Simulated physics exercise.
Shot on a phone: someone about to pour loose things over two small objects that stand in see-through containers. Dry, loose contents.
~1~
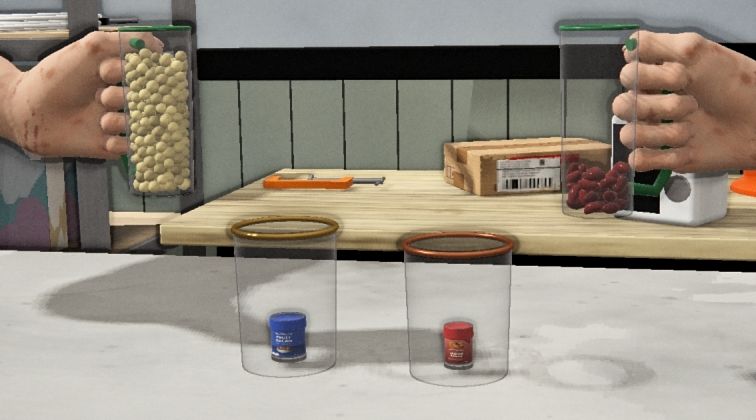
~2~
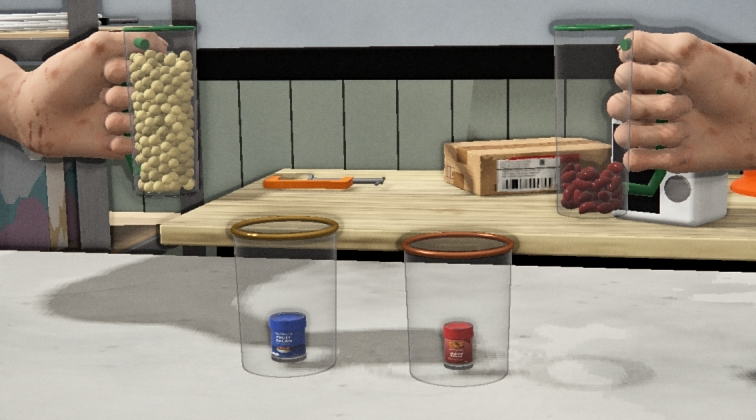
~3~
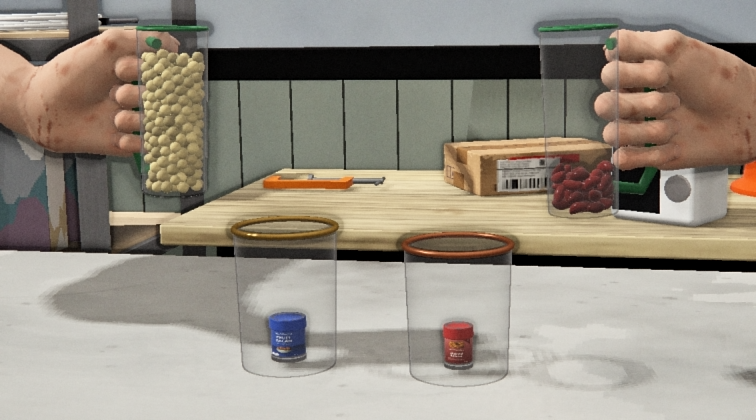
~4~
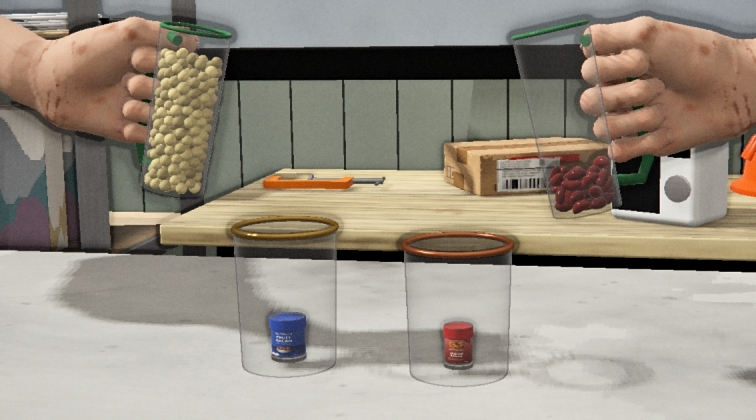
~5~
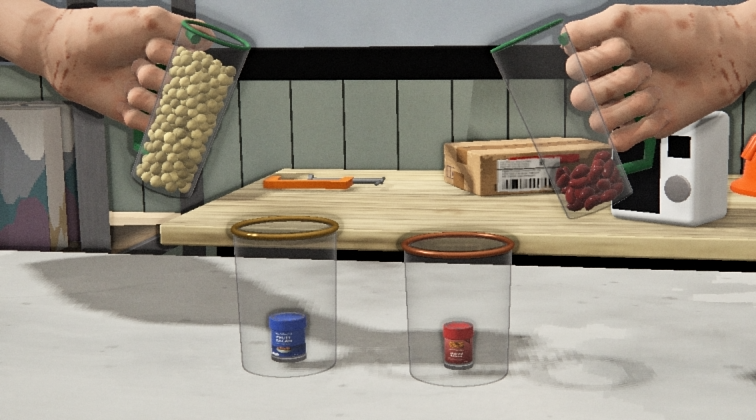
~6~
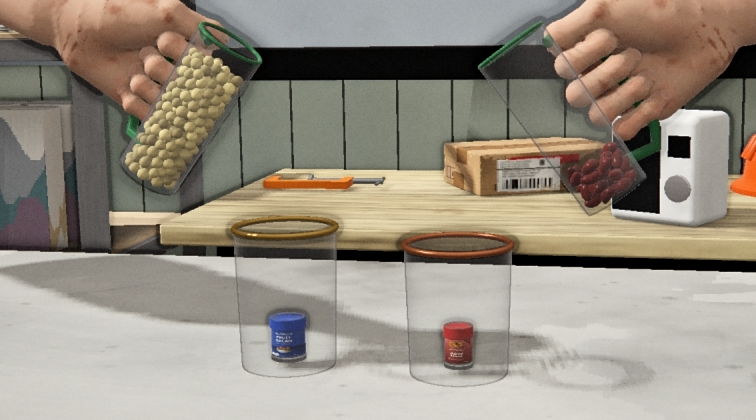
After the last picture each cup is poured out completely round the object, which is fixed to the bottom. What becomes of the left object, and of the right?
So the left object is out of sight, while the right object peeks out.
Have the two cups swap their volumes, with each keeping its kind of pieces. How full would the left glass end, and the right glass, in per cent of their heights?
Left about 20, right about 55.
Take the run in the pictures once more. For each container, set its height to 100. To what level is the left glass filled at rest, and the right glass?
The left one comes to around 55, the right one to 25.
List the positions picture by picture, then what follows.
Small tin in the left glass at (288, 337), reaching about a third of the way up; left cup at (159, 111), nearly full of soya beans; small tin in the right glass at (459, 346), reaching about a third of the way up; right cup at (598, 121), a quarter full of kidney beans, in the first picture.
Left cup at (163, 111), upright; right cup at (593, 121), upright, in the second picture.
Left cup at (174, 111), upright; right cup at (581, 121), upright, in the third picture.
Left cup at (184, 111), tipped 12°; right cup at (569, 121), tipped 12°, in the fourth picture.
Left cup at (189, 111), tipped 24°; right cup at (564, 121), tipped 24°, in the fifth picture.
Small tin in the left glass at (288, 337); left cup at (189, 111), tipped 35°; small tin in the right glass at (459, 346); right cup at (564, 121), tipped 35°, in the sixth picture.
Then, 0.56 s after the last picture, left glass empty, all of its cupful still in the cup; right glass empty, all of its cupful still in the cup.
Then, 1.05 s after the last picture, left glass nearly empty, about two thirds of its cupful still in the cup; right glass empty, all of its cupful still in the cup.
Then, 1.48 s after the last picture, left glass half full, none of its cupful still in the cup; right glass nearly empty, none of its cupful still in the cup.
At rest, left glass half full (surface near (287, 288)), nothing beside it; right glass a quarter full (surface near (458, 335)), nothing beside it; the left thing is covered; the right thing is still showing.
